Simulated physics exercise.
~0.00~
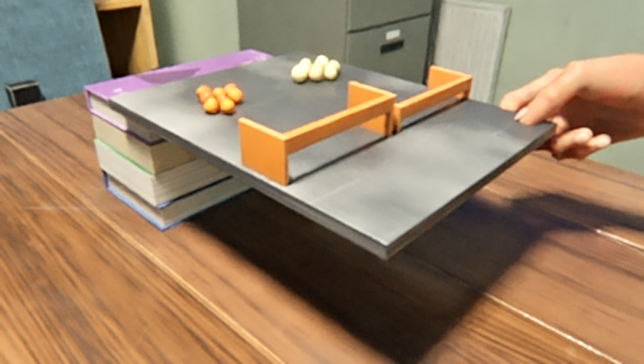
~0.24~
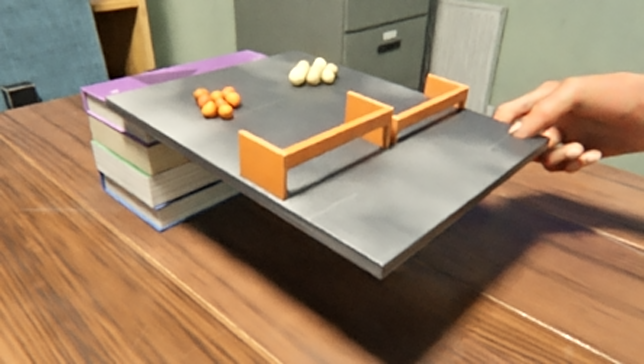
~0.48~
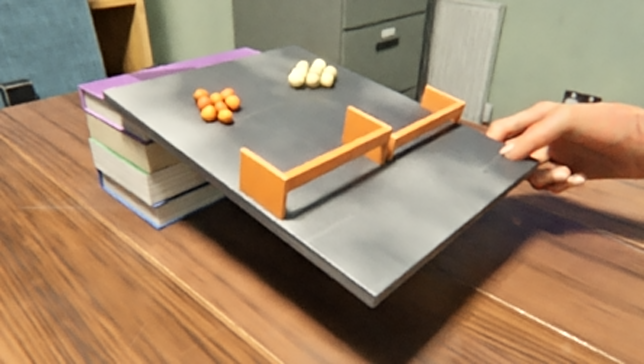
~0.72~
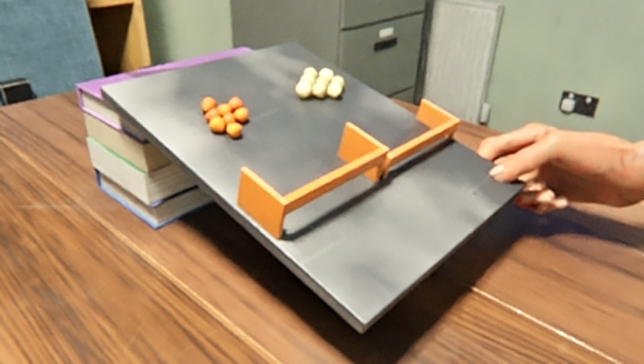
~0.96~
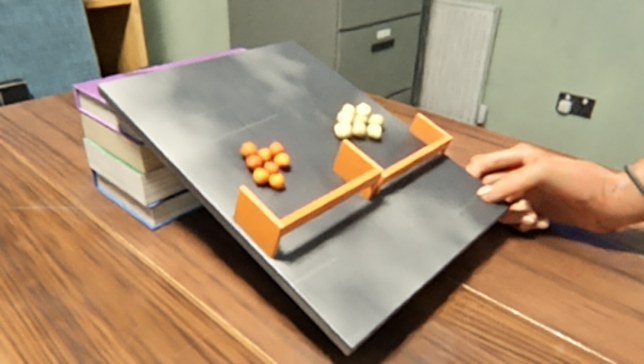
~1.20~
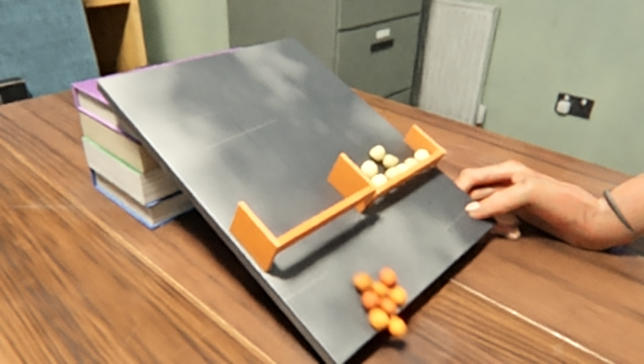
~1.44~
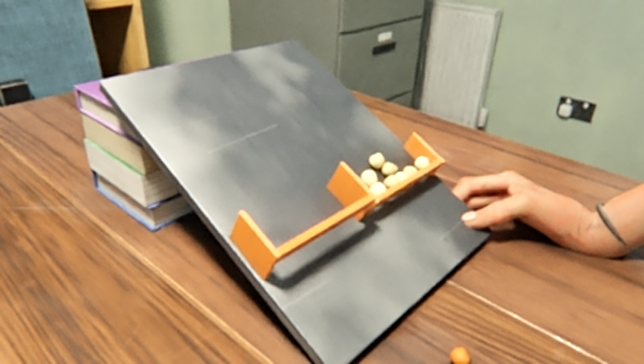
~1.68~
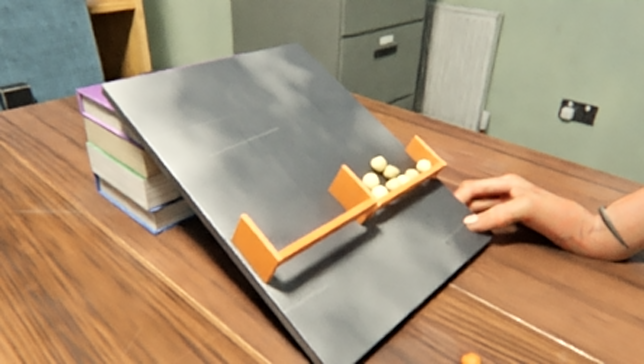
On a wooden table, a hand lowers a board; orange balls escape, cream ones stay gated.
